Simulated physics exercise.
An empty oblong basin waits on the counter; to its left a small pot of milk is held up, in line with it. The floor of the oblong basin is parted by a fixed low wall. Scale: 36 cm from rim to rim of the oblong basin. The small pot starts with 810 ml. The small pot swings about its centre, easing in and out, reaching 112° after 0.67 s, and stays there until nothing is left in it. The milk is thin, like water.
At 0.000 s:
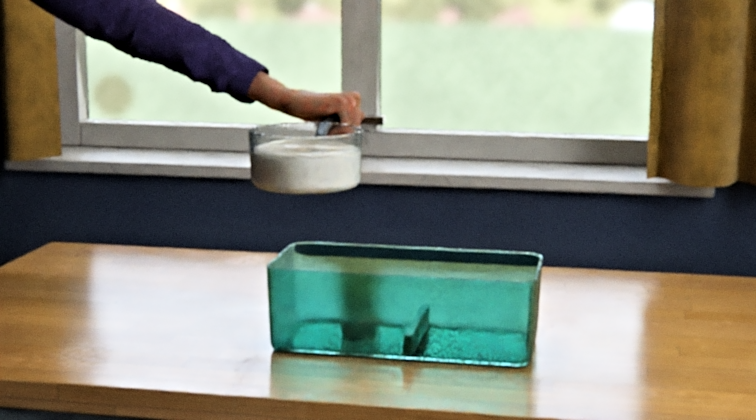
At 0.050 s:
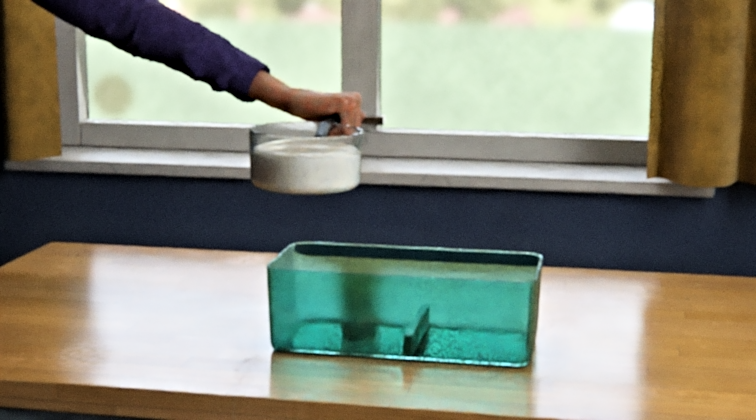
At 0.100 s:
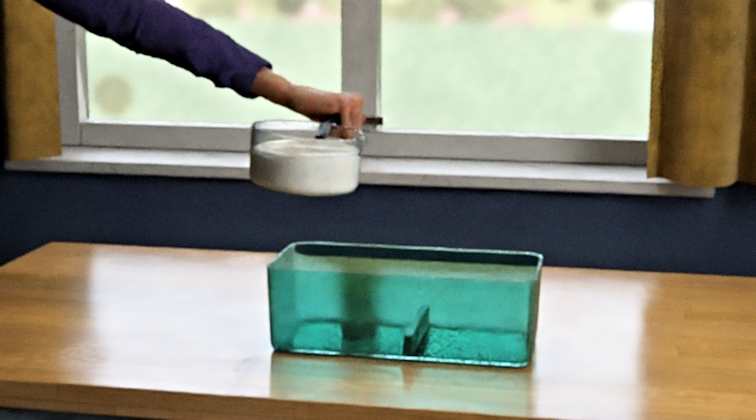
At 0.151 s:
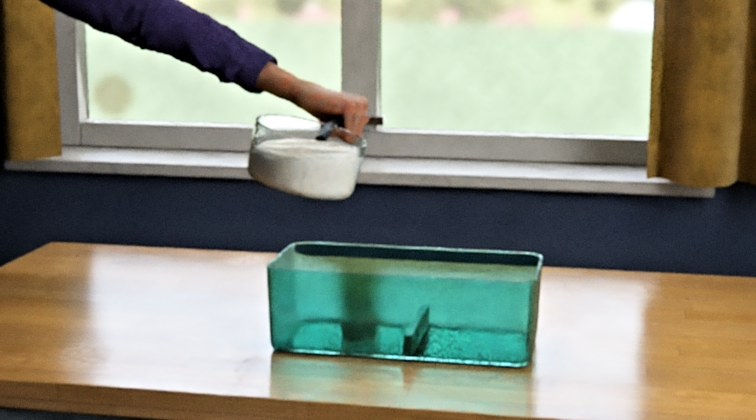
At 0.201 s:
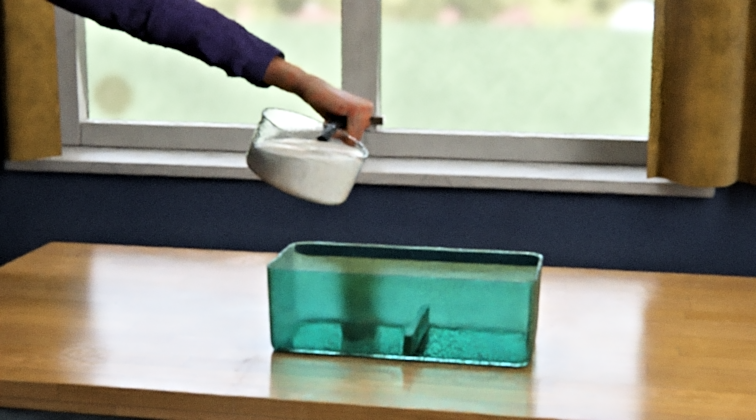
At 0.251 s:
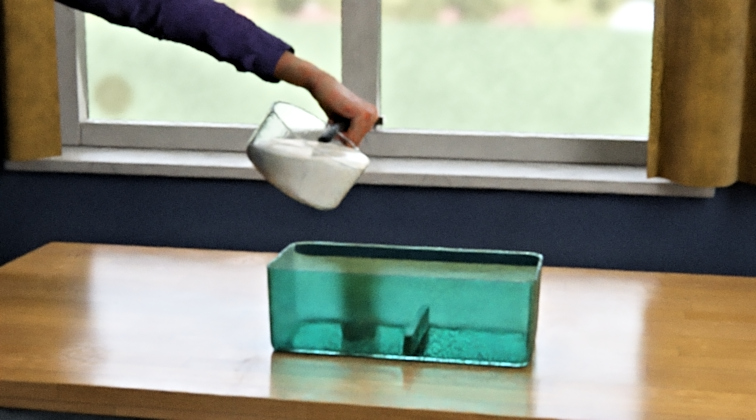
A small clear pot of white milk, held up by a hand in a purple sleeve, hangs level and almost still above a green, see-through oblong basin on a wooden counter. The hand then turns the pot clockwise, slowly at first and then faster, until it slants steeply down to the right.
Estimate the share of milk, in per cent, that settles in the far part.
The far part has some 23 per cent.
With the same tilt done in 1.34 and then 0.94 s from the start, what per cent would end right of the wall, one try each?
In turn about 35 and 25 per cent.
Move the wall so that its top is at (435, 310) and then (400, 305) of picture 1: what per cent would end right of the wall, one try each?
In turn about 10 and 30 per cent.
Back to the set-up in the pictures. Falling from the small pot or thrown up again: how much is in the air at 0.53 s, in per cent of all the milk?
About 42 per cent.
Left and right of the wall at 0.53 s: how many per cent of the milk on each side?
Some 32 per cent left and 3 right.
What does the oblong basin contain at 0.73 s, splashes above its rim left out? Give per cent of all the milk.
Near 86 in a hundred.
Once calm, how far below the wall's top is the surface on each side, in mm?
Some 10 mm on the left and 22 mm on the right.
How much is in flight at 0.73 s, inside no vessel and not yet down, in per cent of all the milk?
About 10 per cent.
By 0.53 s the tilt is 100° and 22 per cent is still to pour, 32 is left of the wall and 3 right of it.
By 0.73 s the tilt is 112° and 4 per cent is still to pour, 72 is left of the wall and 14 right of it.
By 0.94 s the tilt is 112° and 0 per cent is still to pour, 76 is left of the wall and 20 right of it.
By 1.17 s the tilt is 112° and 0 per cent is still to pour, 72 is left of the wall and 23 right of it.
At rest 73 per cent lies left of the wall, 23 right of it and 4 outside.
